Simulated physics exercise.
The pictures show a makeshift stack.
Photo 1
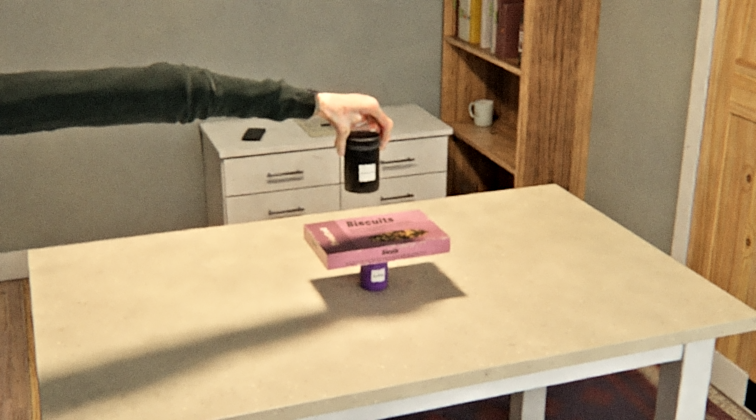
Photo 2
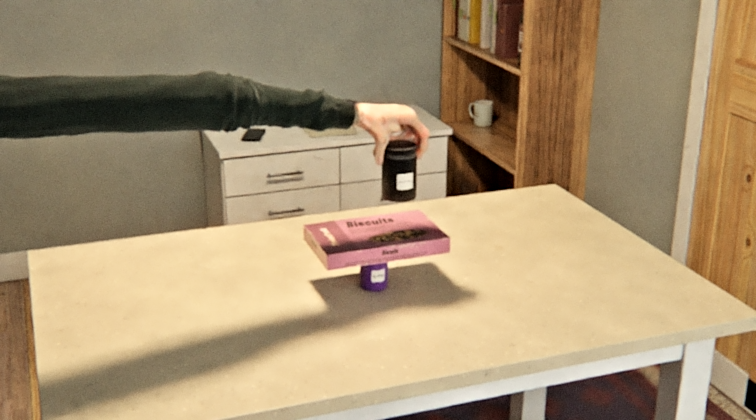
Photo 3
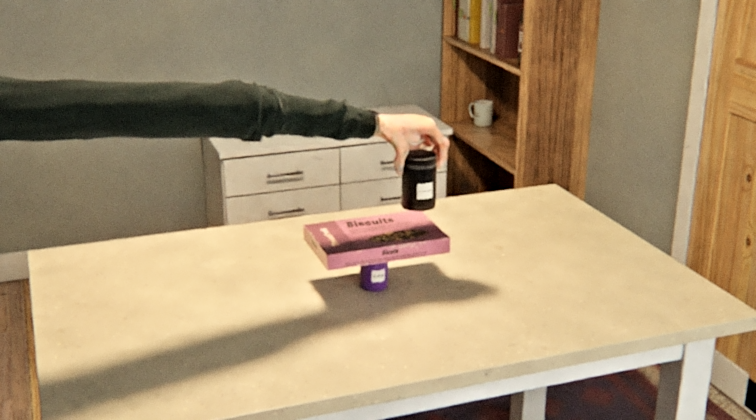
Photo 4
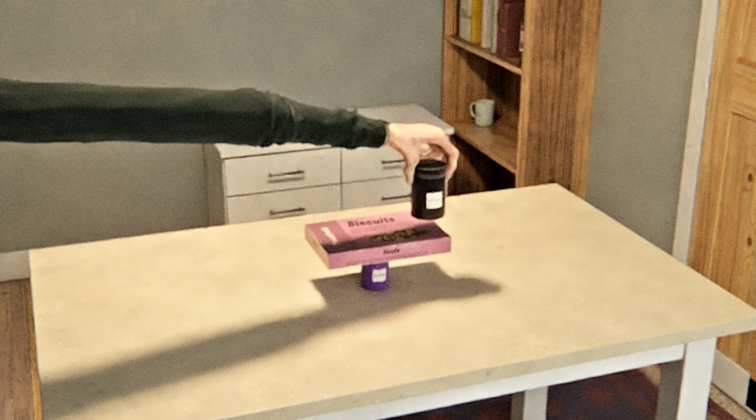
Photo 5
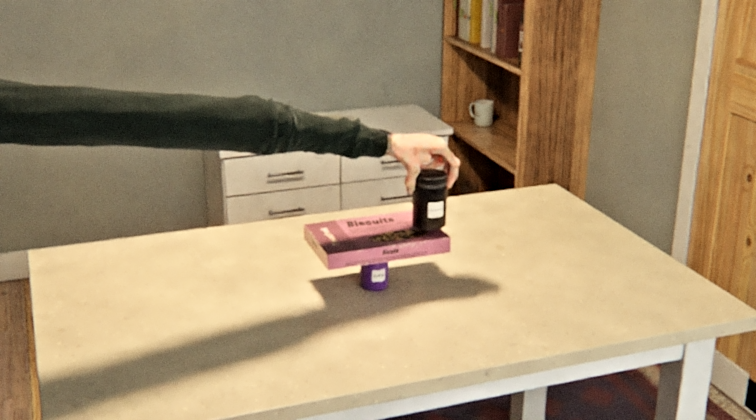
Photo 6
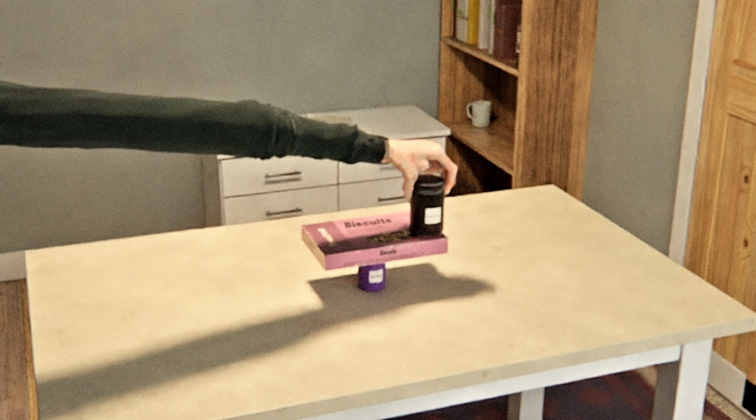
In a grey-walled room with a white drawer unit and a wooden bookcase at the back, a pale table is seen from slightly above by a nearly still camera. On it, a pink biscuit box lies flat across a small purple jar, while a dark-sleeved arm reaches in from the left holding a black jar. The hand carries the black jar rightward and lowers it onto the box's right side, keeping hold of it.
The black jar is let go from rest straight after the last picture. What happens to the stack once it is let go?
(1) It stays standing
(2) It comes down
Answer: 2.
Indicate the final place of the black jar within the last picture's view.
Look near (463, 248) in the final picture.
Then, 0.30 s after the last picture, black jar now fallen; pink packet tipped 44° from how it was.
Then, 0.50 s after the last picture, pink packet tipped 65° from how it was.
Then, 1.00 s after the last picture, pink packet tipped 43° from how it was.
At rest, fallen, black jar and pink packet; purple jar in place. Seen from the same camera at the end, black jar near (463, 248). The stack comes apart.
